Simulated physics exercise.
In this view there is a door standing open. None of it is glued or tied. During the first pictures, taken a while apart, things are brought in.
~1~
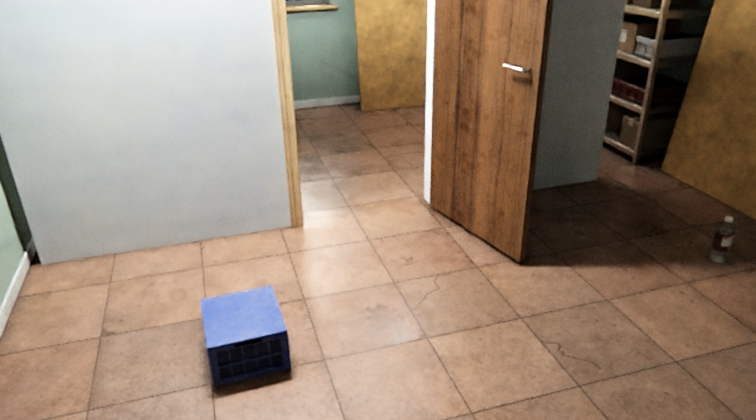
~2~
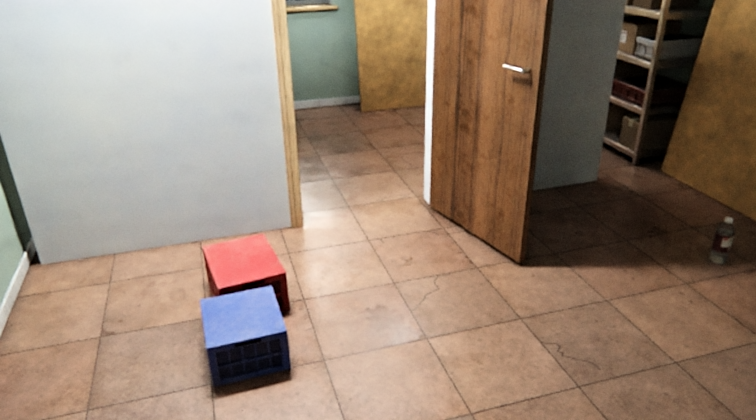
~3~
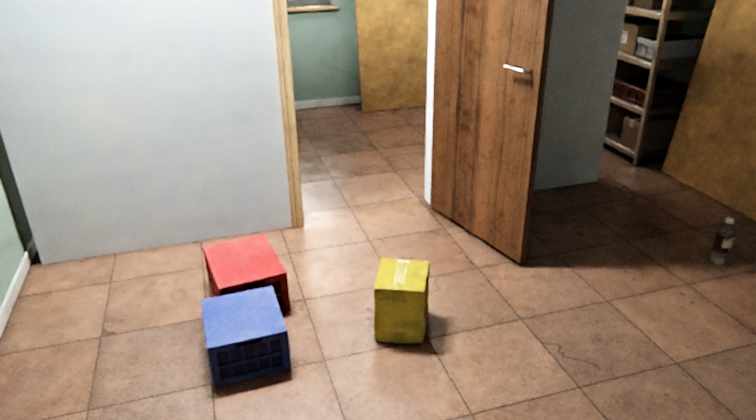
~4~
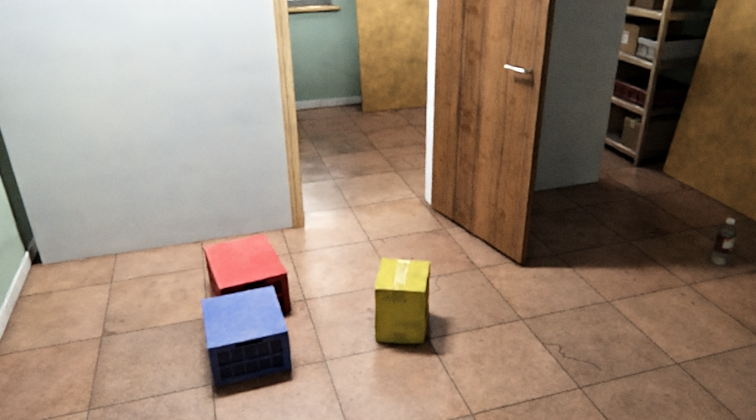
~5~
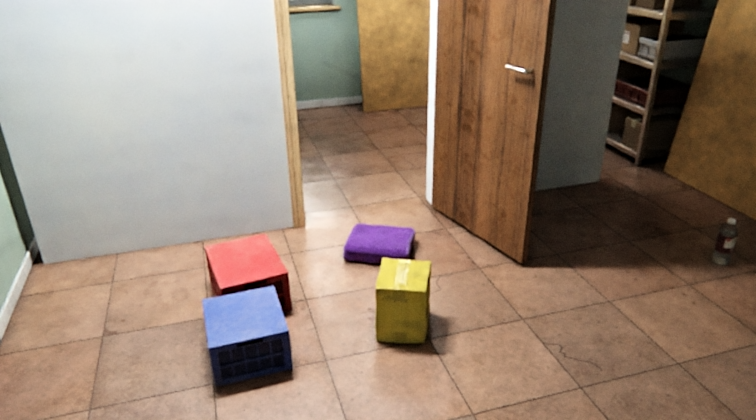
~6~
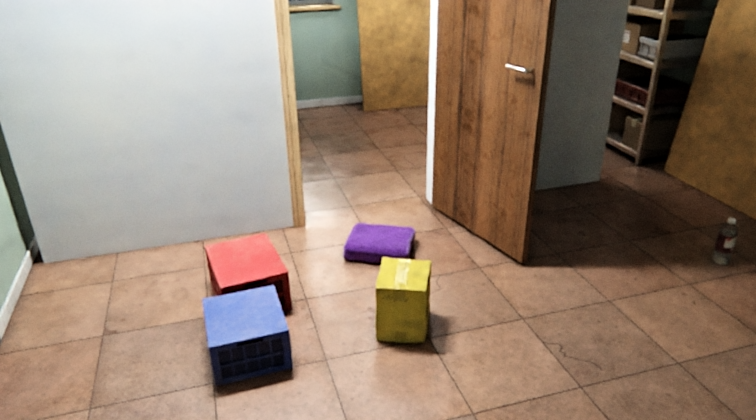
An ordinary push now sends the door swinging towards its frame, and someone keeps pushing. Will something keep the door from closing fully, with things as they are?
My guess is the door will end up still ajar.
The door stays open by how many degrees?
Some 25°.
Then, 0.90 s past the last view, door 72° open.
Then, 1.30 s past the last view, door 45° open; purple cushion displaced a little near (356, 237).
Then, 1.50 s past the last view, door 30° open; purple cushion displaced about its own width near (335, 228).
Finally, door 26° open; moved from the start, purple cushion; the other 3 still in place. Final places as the last picture's camera would see them, purple cushion near (330, 225).
